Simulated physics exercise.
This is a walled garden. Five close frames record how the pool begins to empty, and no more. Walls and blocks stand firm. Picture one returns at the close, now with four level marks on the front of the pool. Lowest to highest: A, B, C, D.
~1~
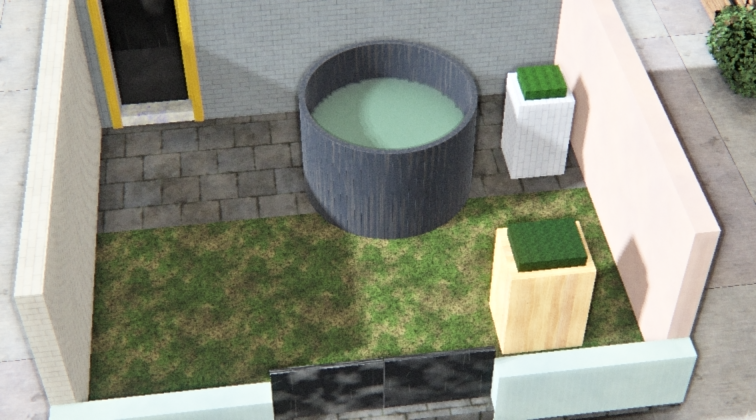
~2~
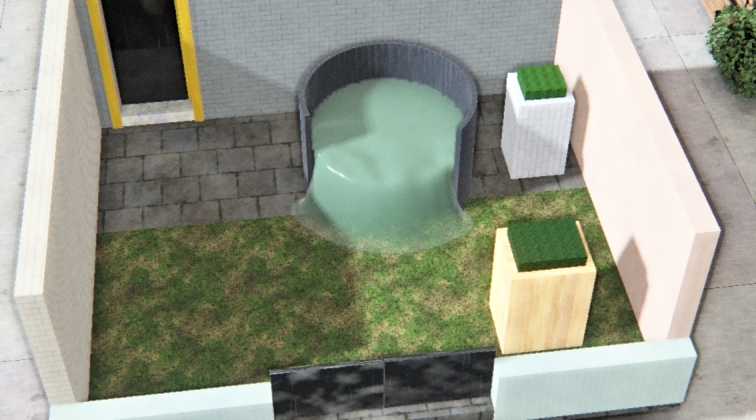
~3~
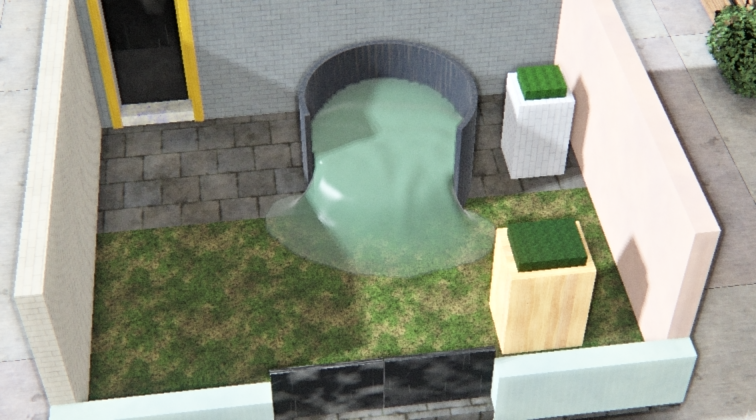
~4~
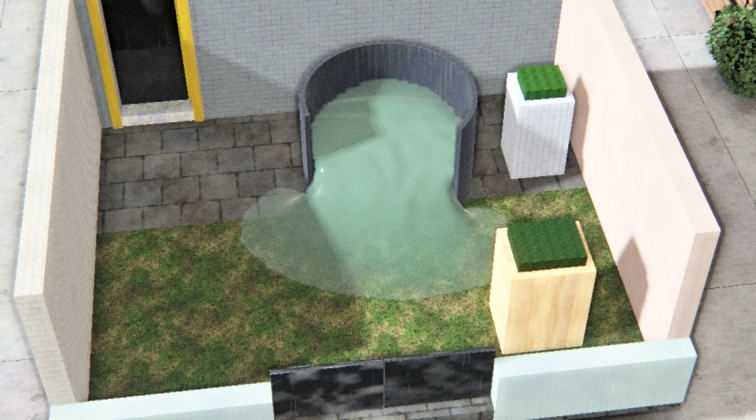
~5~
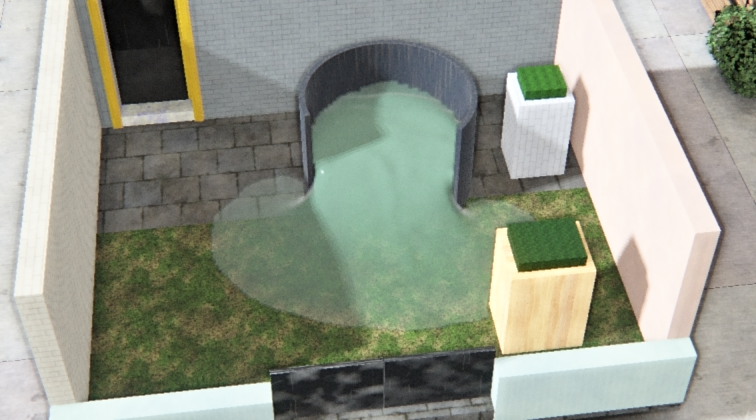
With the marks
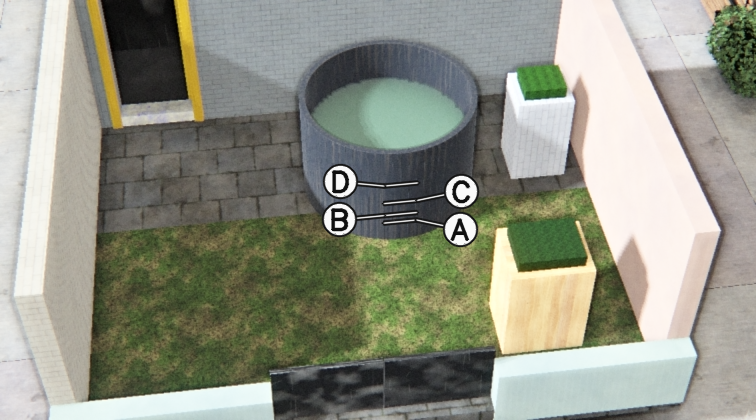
A round pool's front wall disappears and pale green water spreads across the walled garden's grass.
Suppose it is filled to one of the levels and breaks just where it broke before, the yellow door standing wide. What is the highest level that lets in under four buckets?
It is D.
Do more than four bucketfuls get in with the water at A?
No, not at all.
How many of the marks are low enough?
All of the four.
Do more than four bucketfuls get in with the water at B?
No, not at all.
On the marked copy, A at (400, 221); B at (400, 214); C at (400, 202); D at (400, 184); from the bottom up A, B, C, D.
If A is chosen, nothing gets over.
If B is chosen, nothing gets over.
If C is chosen, nothing gets over.
If D is chosen, a bucket or two gets in.
